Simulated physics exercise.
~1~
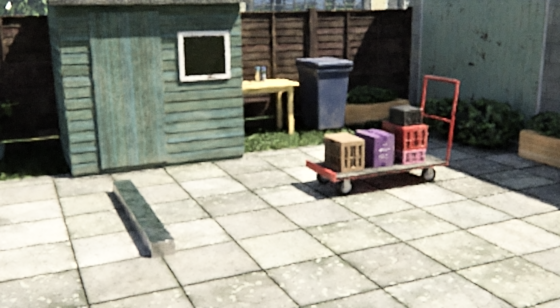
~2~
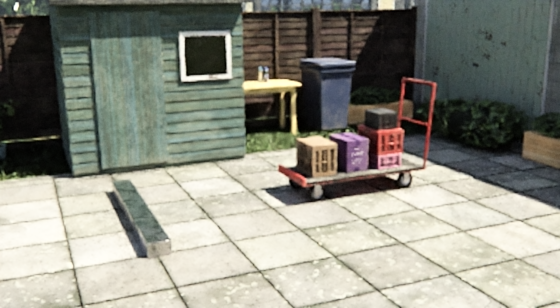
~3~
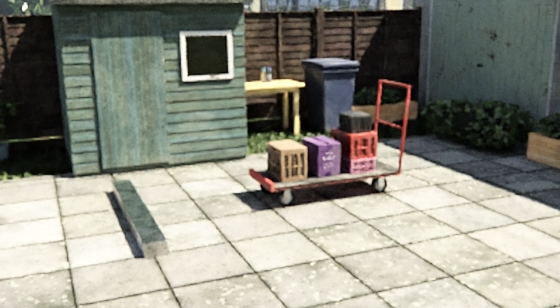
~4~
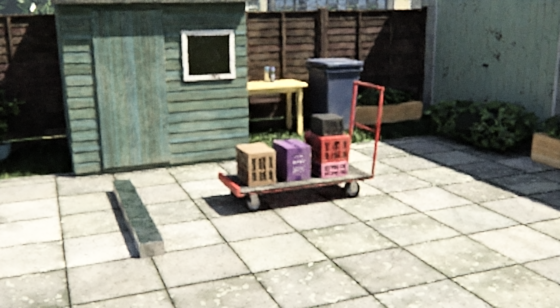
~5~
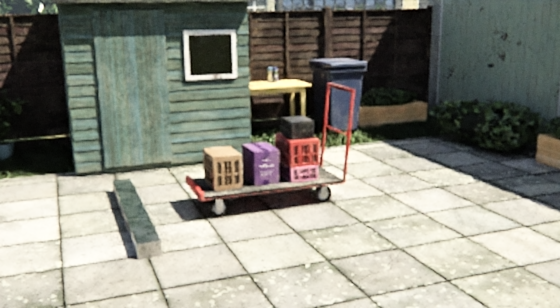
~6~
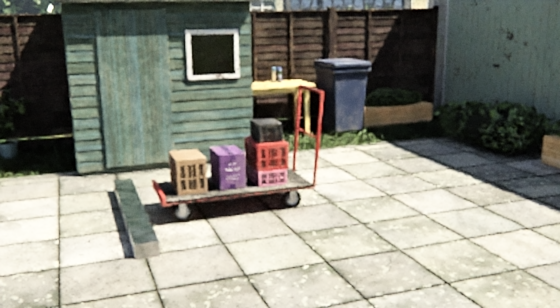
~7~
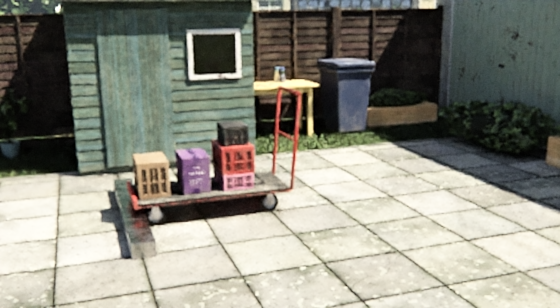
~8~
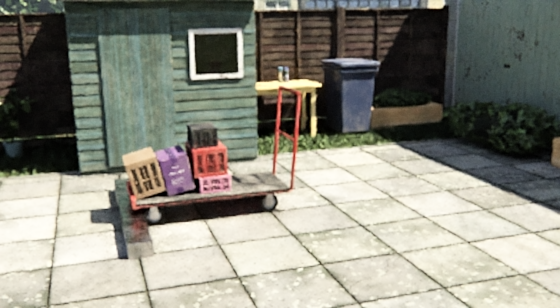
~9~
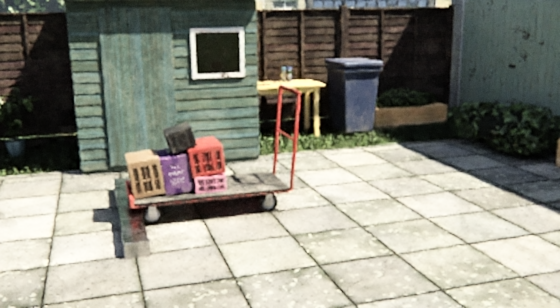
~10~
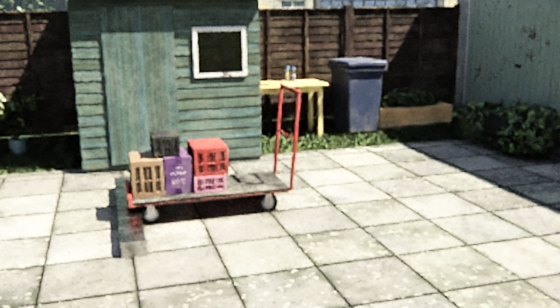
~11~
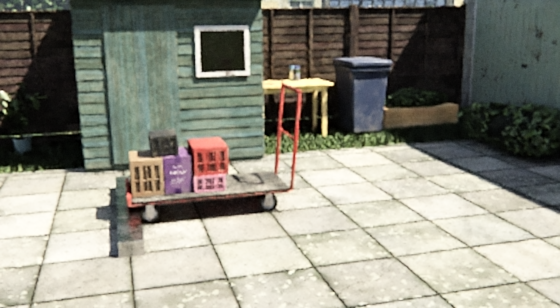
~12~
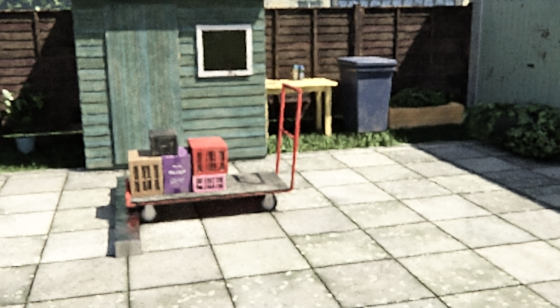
A flatbed trolley carrying a purple carton and black, red, pink and brown crates rolls left across a paved yard and stops at a beam on the ground; the load slides forward, the brown crate and carton tip briefly, and the black crate drops behind them, everything staying aboard.
